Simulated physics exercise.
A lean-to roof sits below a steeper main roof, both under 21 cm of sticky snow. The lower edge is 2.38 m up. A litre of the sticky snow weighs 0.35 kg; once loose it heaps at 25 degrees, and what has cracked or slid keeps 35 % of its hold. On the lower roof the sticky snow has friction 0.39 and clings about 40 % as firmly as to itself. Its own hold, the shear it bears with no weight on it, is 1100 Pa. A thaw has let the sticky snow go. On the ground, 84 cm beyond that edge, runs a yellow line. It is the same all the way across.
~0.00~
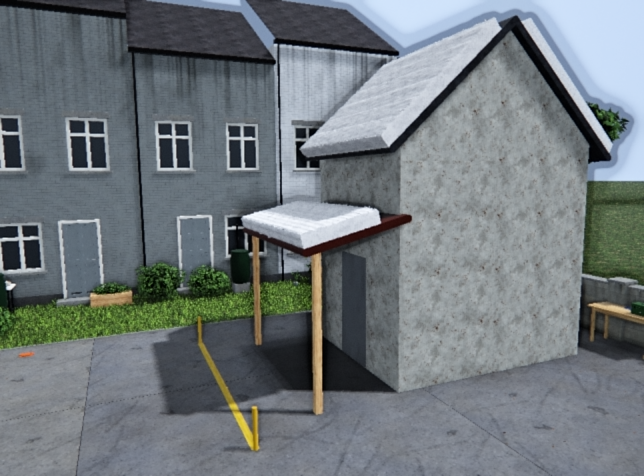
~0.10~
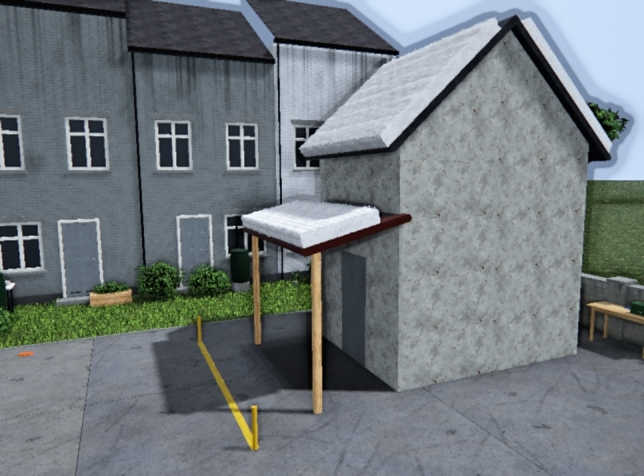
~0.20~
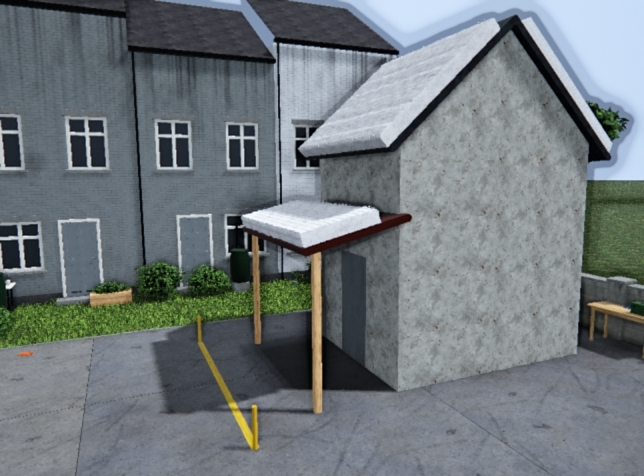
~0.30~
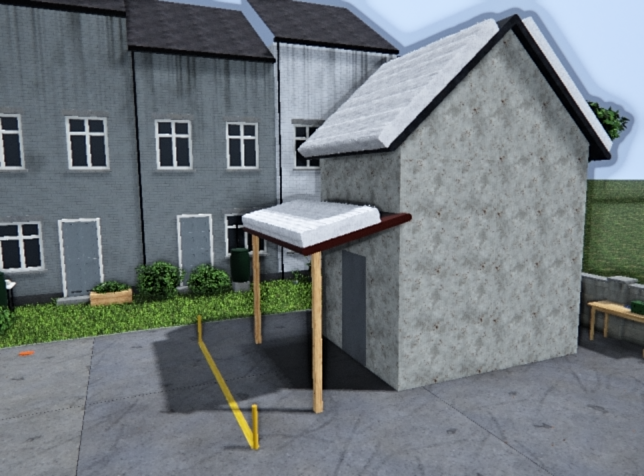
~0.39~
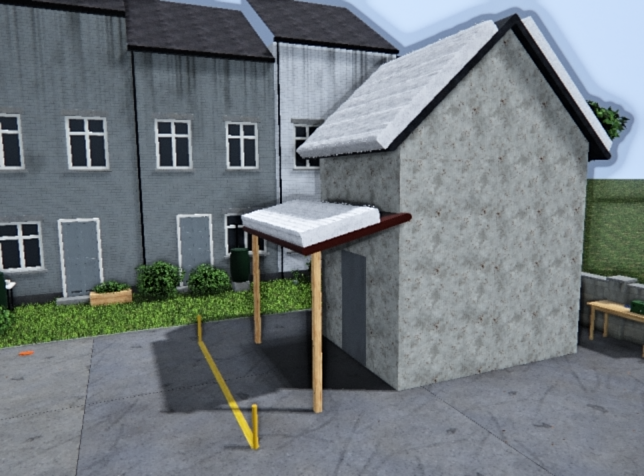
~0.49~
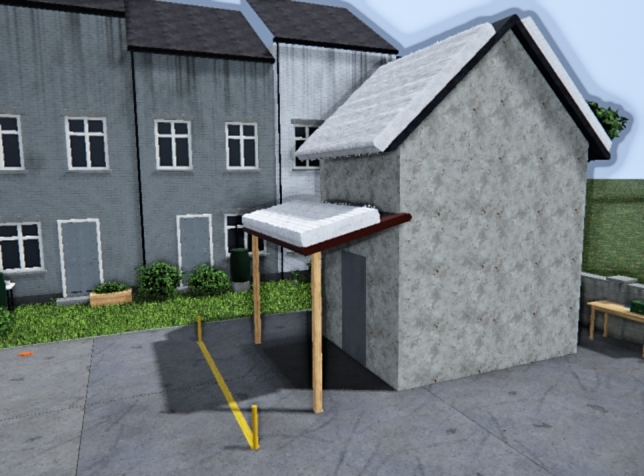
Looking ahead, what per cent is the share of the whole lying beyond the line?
Expect roughly 10 %.
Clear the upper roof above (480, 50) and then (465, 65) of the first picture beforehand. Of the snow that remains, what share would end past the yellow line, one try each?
In that order: 1 %, 0 %.
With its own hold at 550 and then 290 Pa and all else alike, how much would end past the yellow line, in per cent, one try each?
In that order: 45 %, 55 %.
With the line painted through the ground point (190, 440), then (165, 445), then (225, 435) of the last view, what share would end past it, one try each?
In turn about 2 %, 0 %, 6 %.
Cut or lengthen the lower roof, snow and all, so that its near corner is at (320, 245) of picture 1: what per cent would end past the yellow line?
In that case some 20 per cent.
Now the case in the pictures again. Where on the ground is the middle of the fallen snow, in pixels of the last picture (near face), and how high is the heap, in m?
Around (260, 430); it stands about 0.2 m.
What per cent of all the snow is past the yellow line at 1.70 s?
Near 0 %.
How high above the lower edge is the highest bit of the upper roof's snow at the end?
Some 0.7 m.
After 1.04 s, none is below the lower edge and 0 % is past the line.
After 1.70 s, none is below the lower edge and 0 % is past the line.
After 2.35 s, 3 % is below the lower edge and 0 % is past the line.
After 3.00 s, 25 % is below the lower edge and 10 % is past the line.
After 3.70 s, 25 % is below the lower edge and 10 % is past the line.
